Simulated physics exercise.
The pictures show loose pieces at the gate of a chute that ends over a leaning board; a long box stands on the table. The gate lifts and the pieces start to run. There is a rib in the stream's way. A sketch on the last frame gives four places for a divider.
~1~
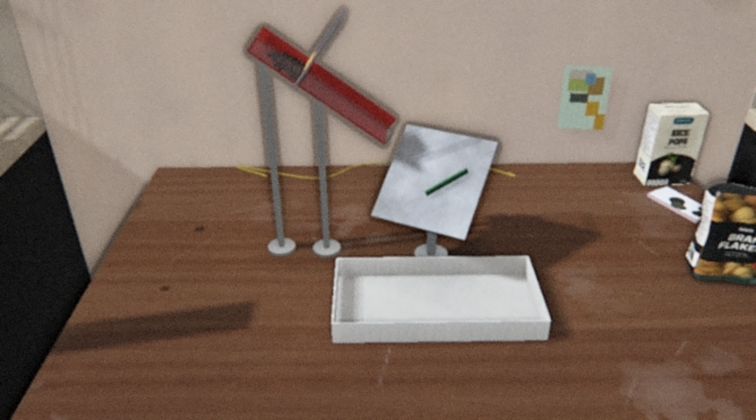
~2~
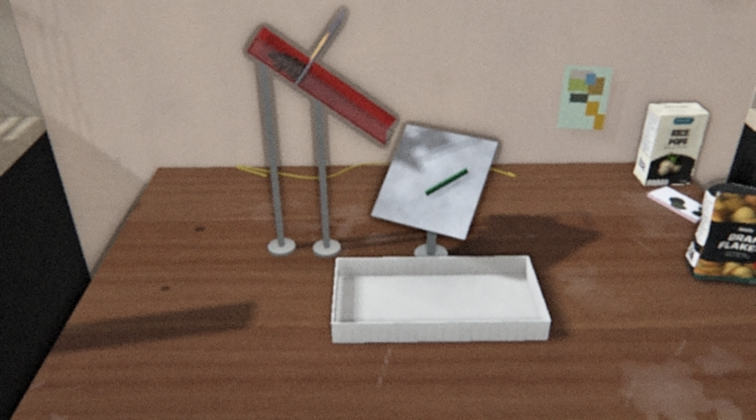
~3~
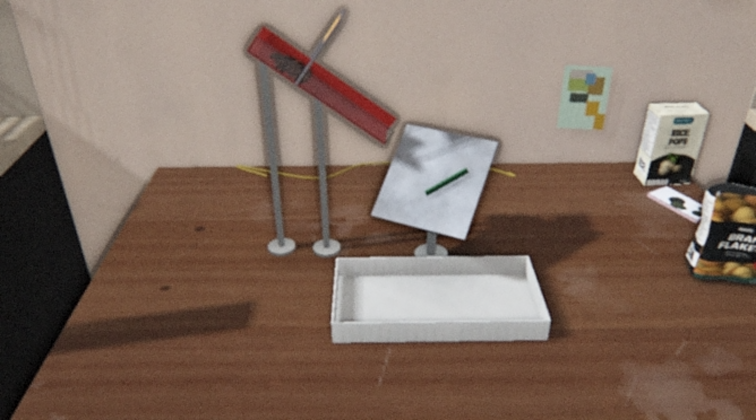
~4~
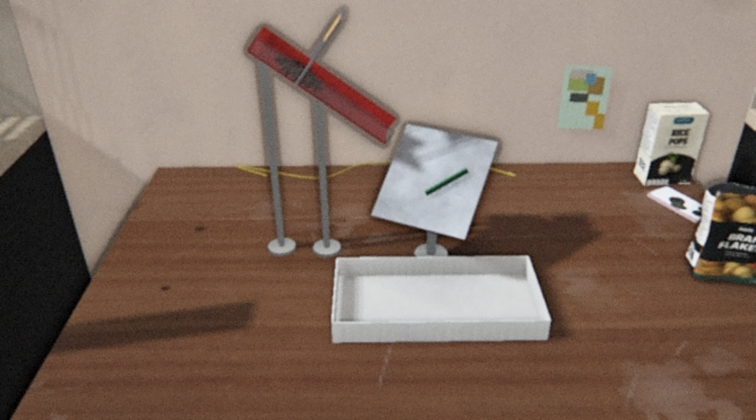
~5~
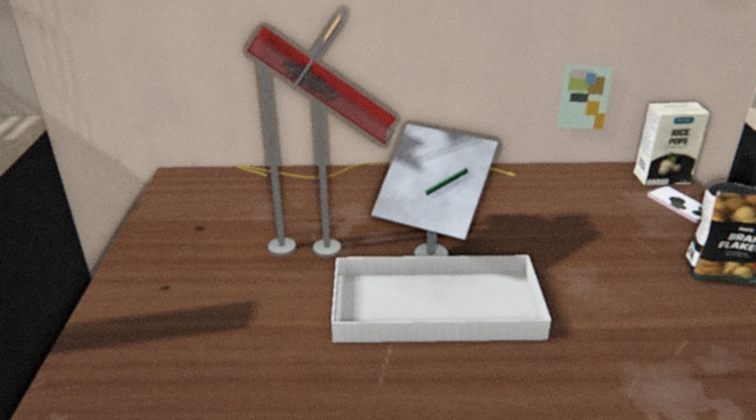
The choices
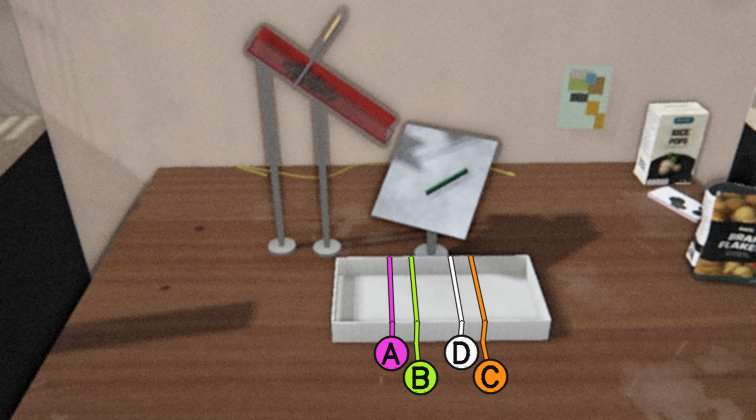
Dark flat pieces slid a short way down a sloping red chute after its gate lifted, while the tilted board with a green rib and the long white box below stayed still and empty.
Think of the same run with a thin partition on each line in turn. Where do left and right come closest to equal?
Best: A.
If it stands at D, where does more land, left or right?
Left.
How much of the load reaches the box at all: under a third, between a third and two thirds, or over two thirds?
It is over two thirds.
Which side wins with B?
More lands on the left.
On the marked copy, line A crosses the front rim at (392, 322); line B crosses the front rim at (417, 322); line C crosses the front rim at (484, 321); line D crosses the front rim at (461, 321).
Choosing A, of what is caught, about a third on the left of the divider, about two thirds on the right.
Choosing B, of what is caught, most on the left of the divider, a small part on the right.
Choosing C, of what is caught, all on the left of the divider, none on the right.
Choosing D, of what is caught, nearly all on the left of the divider, a stray few on the right.
